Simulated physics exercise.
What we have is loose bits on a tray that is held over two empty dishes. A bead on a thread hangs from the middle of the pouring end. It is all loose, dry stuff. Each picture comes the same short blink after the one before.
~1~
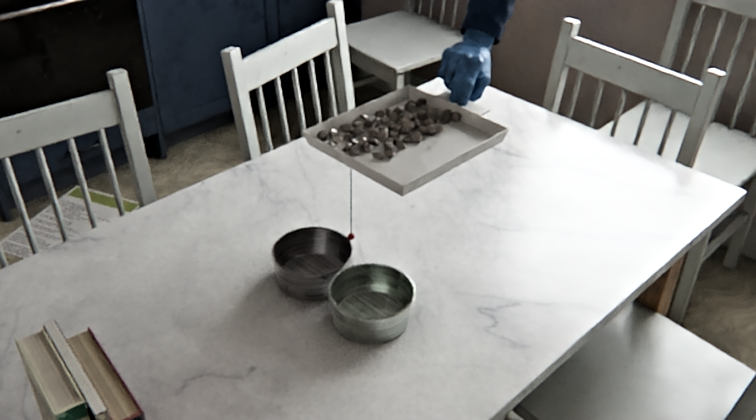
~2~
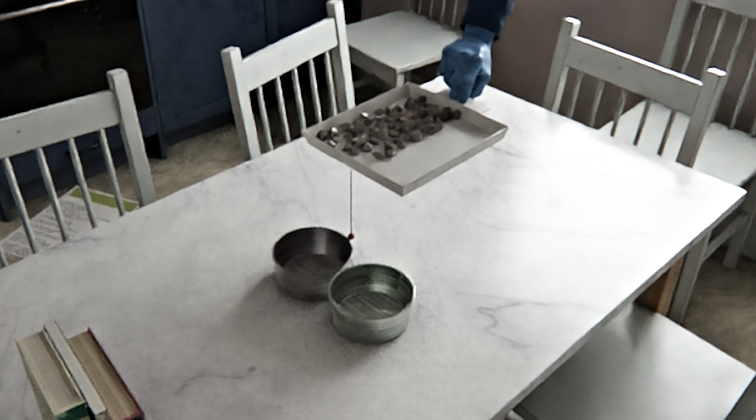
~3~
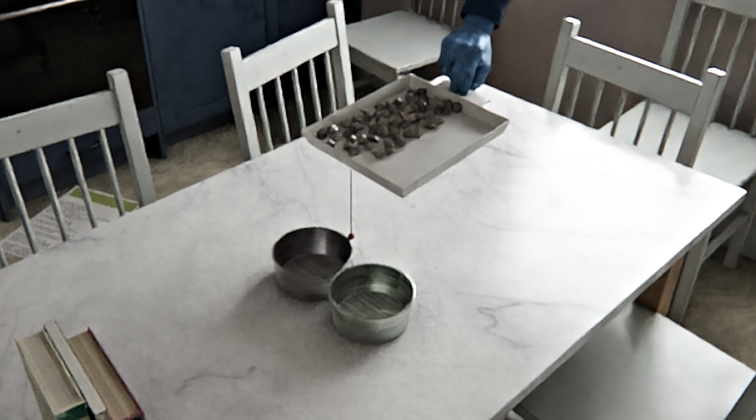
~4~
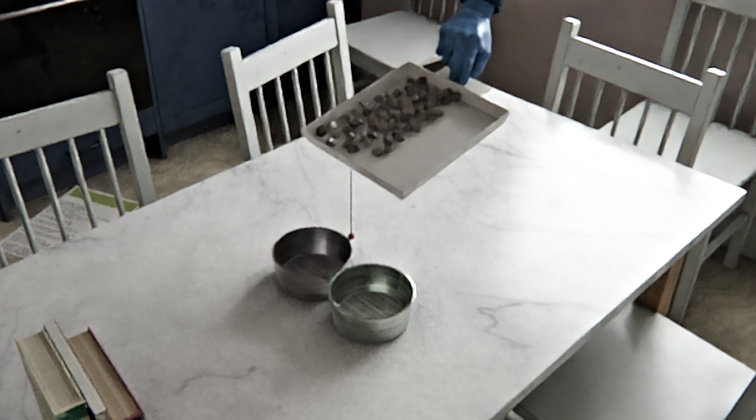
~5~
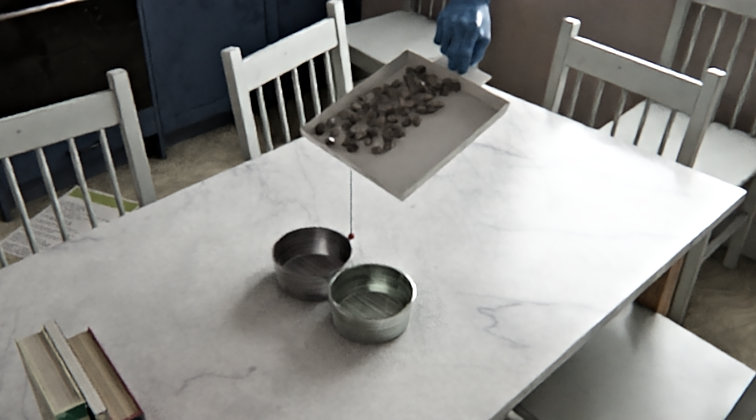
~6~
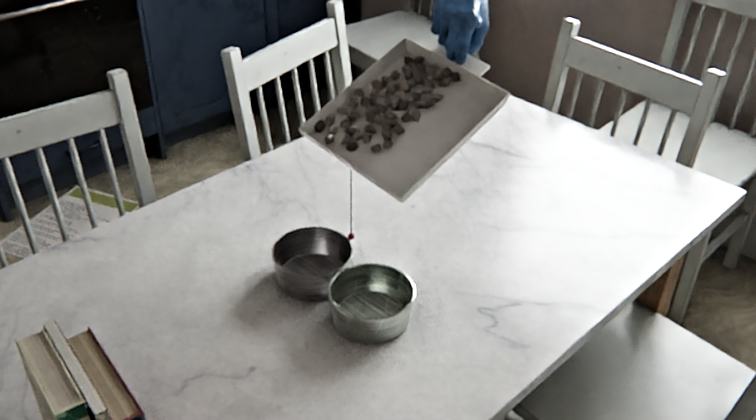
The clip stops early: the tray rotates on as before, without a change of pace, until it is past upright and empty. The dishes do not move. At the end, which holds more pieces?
The right dish gets more.
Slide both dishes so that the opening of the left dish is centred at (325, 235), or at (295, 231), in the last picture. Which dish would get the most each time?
One: Right. Two: Right.
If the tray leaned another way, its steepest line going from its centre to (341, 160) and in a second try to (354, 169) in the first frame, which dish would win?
The first try: The left dish. The second: The left dish.
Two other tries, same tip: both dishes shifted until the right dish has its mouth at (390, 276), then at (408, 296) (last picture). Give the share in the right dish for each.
Roughly 50 per cent, and 40 per cent.
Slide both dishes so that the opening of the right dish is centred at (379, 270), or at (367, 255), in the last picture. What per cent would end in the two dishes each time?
The first gives 60 %, the second 40 %.
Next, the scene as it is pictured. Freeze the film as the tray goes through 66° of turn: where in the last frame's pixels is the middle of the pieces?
Roughly at (365, 163).
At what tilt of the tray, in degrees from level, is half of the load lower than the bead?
Roughly 95°.
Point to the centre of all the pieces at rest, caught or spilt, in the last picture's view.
Around (365, 310).
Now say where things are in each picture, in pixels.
In the first picture, corners of the pouring end at (308, 131) and (403, 182), level; middle of the load at (392, 126), bits of gravel; left dish at (282, 278); right dish at (341, 321); bead on its thread at (351, 237).
In the second picture, corners of the pouring end at (308, 131) and (403, 183), level; middle of the load at (392, 125).
In the third picture, corners of the pouring end at (307, 130) and (402, 185), tipped barely, lowest at the right corner; middle of the load at (392, 120).
In the fourth picture, corners of the pouring end at (306, 129) and (402, 188), tipped a little, lowest at the right corner; middle of the load at (391, 114).
In the fifth picture, corners of the pouring end at (305, 128) and (401, 191), tipped clearly, lowest at the right corner; middle of the load at (390, 108).
In the sixth picture, corners of the pouring end at (304, 128) and (401, 193), tipped clearly, lowest at the right corner; middle of the load at (389, 102); left dish at (282, 278); right dish at (341, 321).
Soon after the last picture, tray tipped steeply; nearly all on the tray; a stray few in the air.
A little later, tray tipped past a quarter turn; about a quarter on the tray; about half in the right dish; a stray few in the left dish; a small part outside both; a small part in the air.
Later still, tray tipped past a quarter turn; about two thirds in the right dish; a small part in the left dish; a small part outside both.
At rest, tray tipped past a quarter turn; about two thirds in the right dish; a small part in the left dish; a small part outside both.
